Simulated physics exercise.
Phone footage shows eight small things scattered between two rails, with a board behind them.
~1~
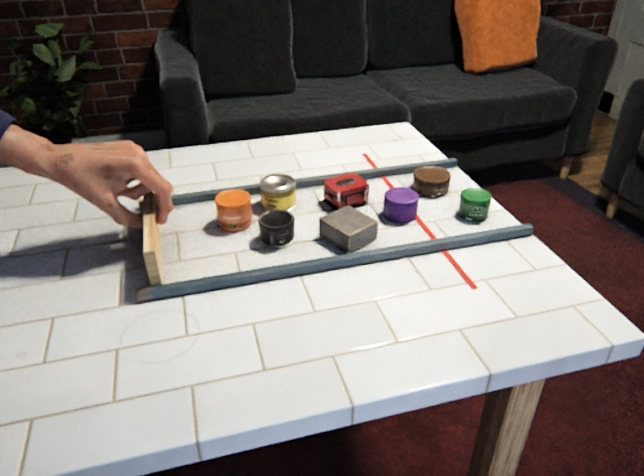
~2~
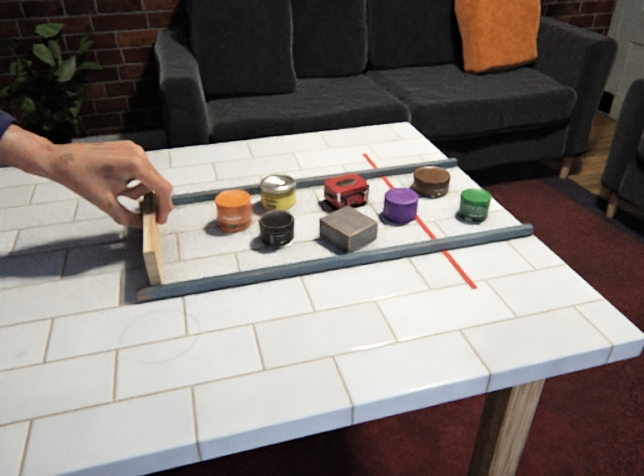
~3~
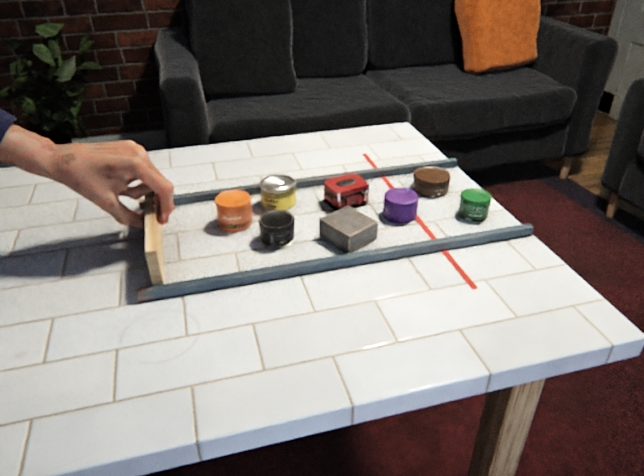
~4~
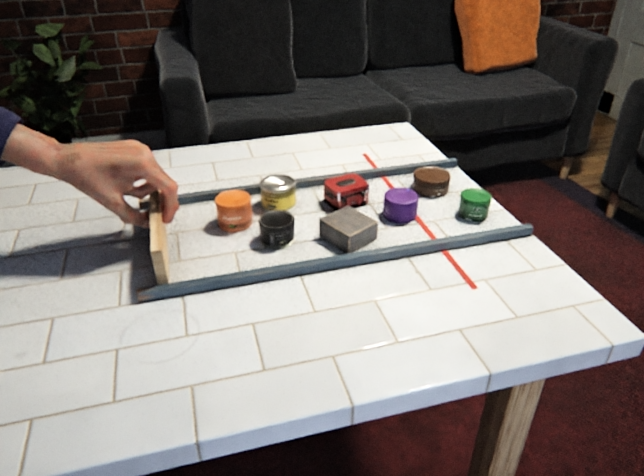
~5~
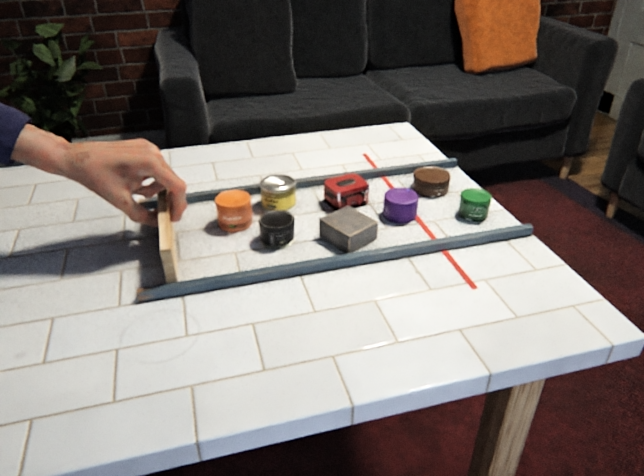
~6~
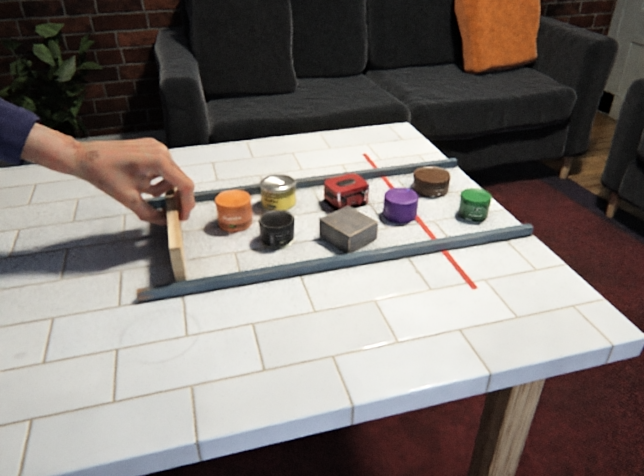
A hand holding a wooden board upright between two rails on a white tiled tabletop keeps it almost still at first, then slides it slightly to the right. The eight small tubs and tins ahead of it, scattered around a red line, stay where they are, with a gap still between them and the board.
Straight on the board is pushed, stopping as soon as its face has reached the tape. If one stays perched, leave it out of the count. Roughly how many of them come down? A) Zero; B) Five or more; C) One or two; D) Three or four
Zero (A).
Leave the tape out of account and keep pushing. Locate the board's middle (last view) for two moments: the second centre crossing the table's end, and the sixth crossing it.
At (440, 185) for the second, at (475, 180) for the sixth.
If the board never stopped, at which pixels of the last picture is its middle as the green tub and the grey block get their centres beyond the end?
The middle would be close to (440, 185) and then close to (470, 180).
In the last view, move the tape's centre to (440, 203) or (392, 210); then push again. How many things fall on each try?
1 and 0.
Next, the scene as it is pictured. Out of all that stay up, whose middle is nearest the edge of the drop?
The brown tub finishes closest.
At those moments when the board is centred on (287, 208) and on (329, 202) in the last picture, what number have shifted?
Answer - first 4, then 5.
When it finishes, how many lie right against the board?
The number is 4.
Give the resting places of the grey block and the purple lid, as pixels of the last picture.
The first comes to rest at (451, 223), and the second at (454, 194).
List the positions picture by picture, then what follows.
In the first frame, green tub (475, 204); brown tub (431, 182); purple lid (401, 205); board (152, 227); tape (408, 207).
In the second frame, brown tub (431, 182); orange tub (234, 211).
In the third frame, purple lid (401, 205); black tin (277, 229).
In the fourth frame, green tub (475, 205); board (158, 226).
In the fifth frame, brown tub (431, 182); yellow tin (278, 194).
In the sixth frame, green tub (475, 205); brown tub (431, 182); purple lid (401, 205); board (175, 224); tape (408, 207).
A little later, none off yet; green tub at rest near (475, 205); brown tub at rest near (431, 182); purple lid at rest near (401, 205).
When it is over, the number that fall off is zero.
